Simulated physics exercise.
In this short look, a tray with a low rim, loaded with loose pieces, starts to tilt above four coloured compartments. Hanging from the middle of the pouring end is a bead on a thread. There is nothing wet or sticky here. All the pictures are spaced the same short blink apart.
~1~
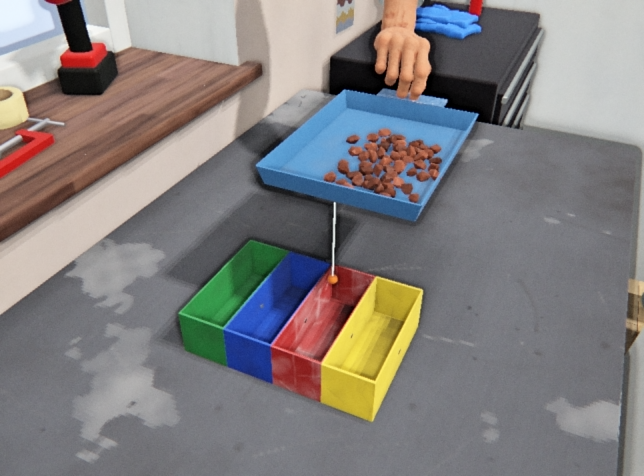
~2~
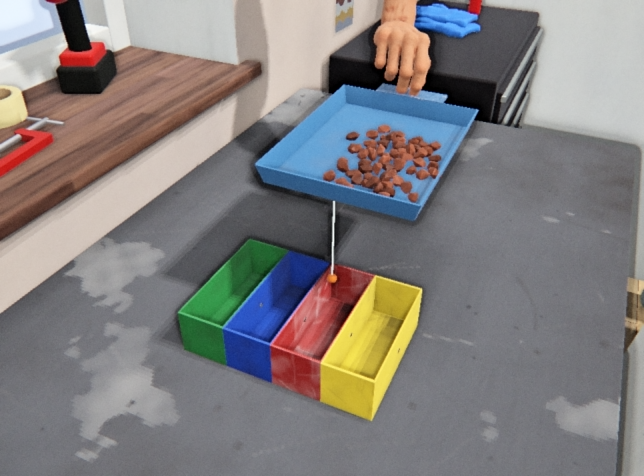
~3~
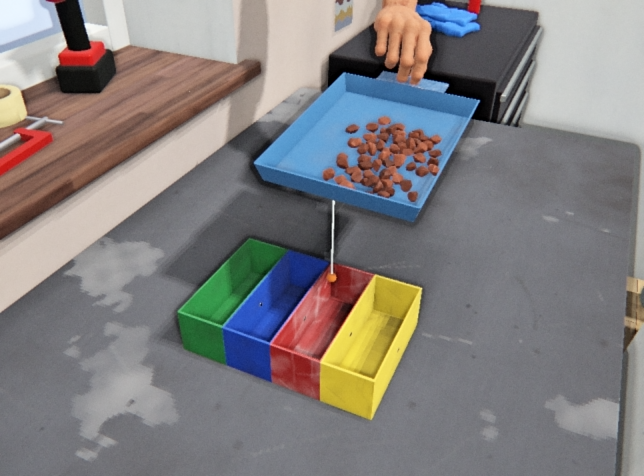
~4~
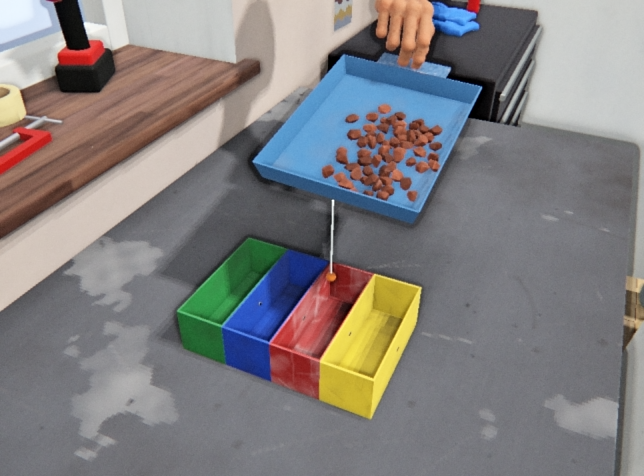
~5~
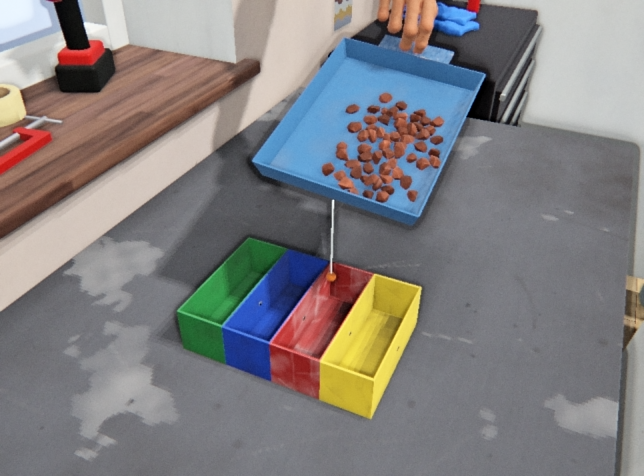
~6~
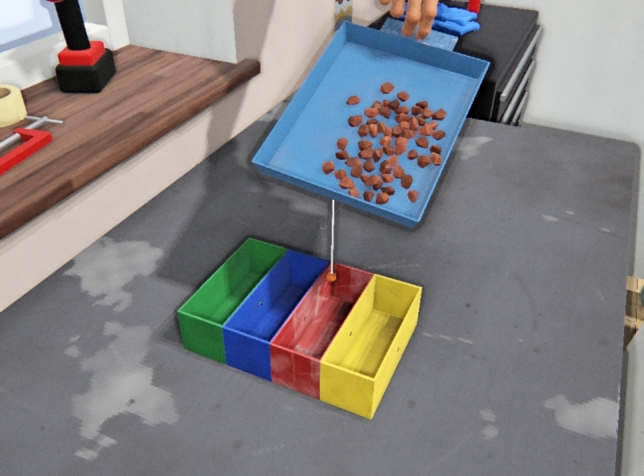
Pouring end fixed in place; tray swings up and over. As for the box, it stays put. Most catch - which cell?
Cell: Yellow.
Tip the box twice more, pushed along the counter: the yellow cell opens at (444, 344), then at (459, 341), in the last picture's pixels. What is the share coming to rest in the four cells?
First try: Around 100 percent; second try: Around 100 percent.
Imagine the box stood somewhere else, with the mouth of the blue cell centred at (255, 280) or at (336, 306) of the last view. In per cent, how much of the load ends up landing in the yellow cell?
Close to 30 in a hundred, then close to 10 in a hundred.
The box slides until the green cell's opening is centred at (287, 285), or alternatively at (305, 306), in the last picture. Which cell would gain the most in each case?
Result 1: The cell in red; result 2: The cell in red.
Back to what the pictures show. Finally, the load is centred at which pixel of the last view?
Somewhere around (381, 357) in the final view.
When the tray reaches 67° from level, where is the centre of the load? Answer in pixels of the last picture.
(385, 188).
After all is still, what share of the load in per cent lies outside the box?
Roughly 20 percent of the load.
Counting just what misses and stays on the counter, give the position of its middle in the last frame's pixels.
About (476, 408) in the last picture.
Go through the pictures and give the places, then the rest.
In the first frame, corners of the pouring end at (264, 164) and (417, 201), level; middle of the load at (385, 163), bits of crushed brick; bead on its thread at (333, 279); green cell at (203, 336); blue cell at (249, 352); red cell at (297, 370); yellow cell at (348, 389).
In the second frame, corners of the pouring end at (263, 163) and (416, 201), level; middle of the load at (384, 161).
In the third frame, corners of the pouring end at (262, 161) and (415, 203), tipped barely, lowest at the right corner; middle of the load at (384, 157).
In the fourth frame, corners of the pouring end at (261, 160) and (415, 206), tipped a little, lowest at the right corner; middle of the load at (384, 151).
In the fifth frame, corners of the pouring end at (261, 159) and (414, 210), tipped clearly, lowest at the right corner; middle of the load at (385, 145).
In the sixth frame, corners of the pouring end at (261, 159) and (415, 214), tipped clearly, lowest at the right corner; middle of the load at (386, 141); green cell at (202, 334); blue cell at (248, 350); red cell at (296, 368); yellow cell at (347, 386).
Soon, tray tipped steeply; all on the tray.
A while on, tray tipped past a quarter turn; about a quarter on the tray; about a third in the yellow cell; a stray few in the red cell; about a third falling or outside the box.
Towards the end, tray tipped past a quarter turn; about two thirds in the yellow cell; a small part in the red cell; about a quarter falling or outside the box.
Finally, tray tipped past a quarter turn; about two thirds in the yellow cell; a small part in the red cell; none in the blue cell; none in the green cell; about a quarter outside the box.
